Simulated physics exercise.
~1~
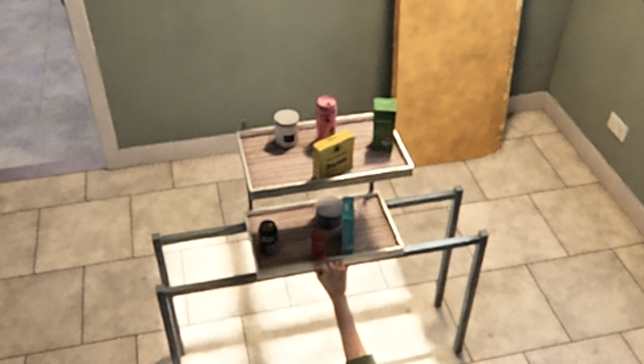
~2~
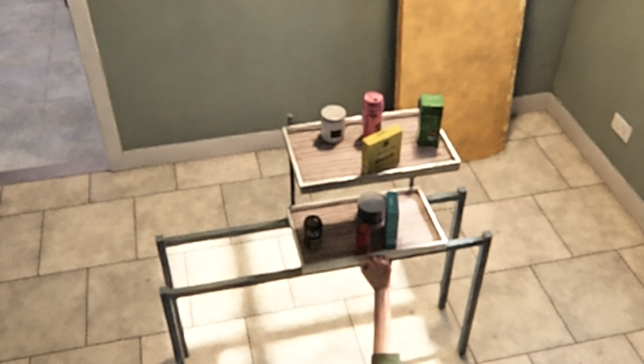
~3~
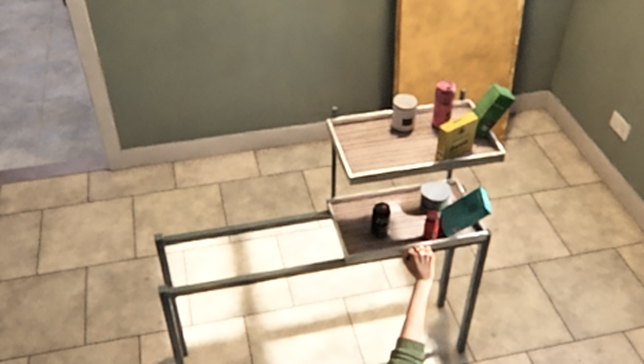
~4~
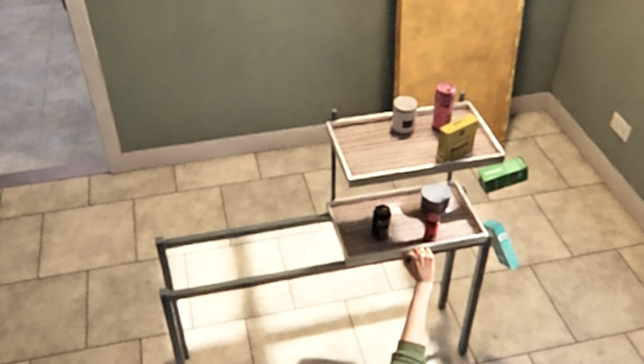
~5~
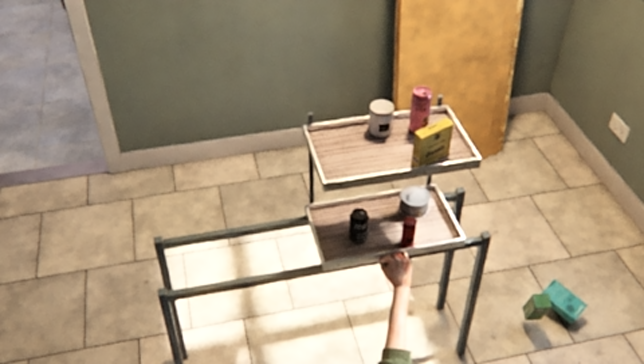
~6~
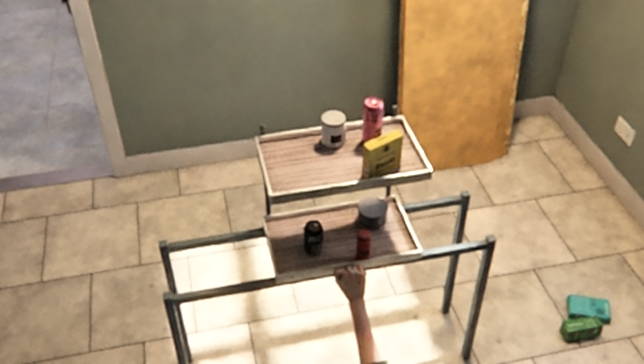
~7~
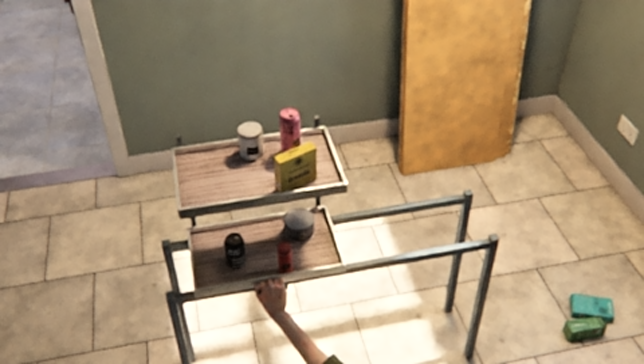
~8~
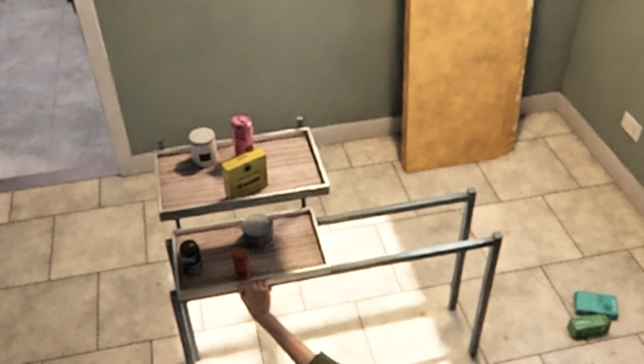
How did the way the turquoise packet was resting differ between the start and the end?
At the start the turquoise packet stood upright on the tray, but by the end it was lying on its side on the floor.
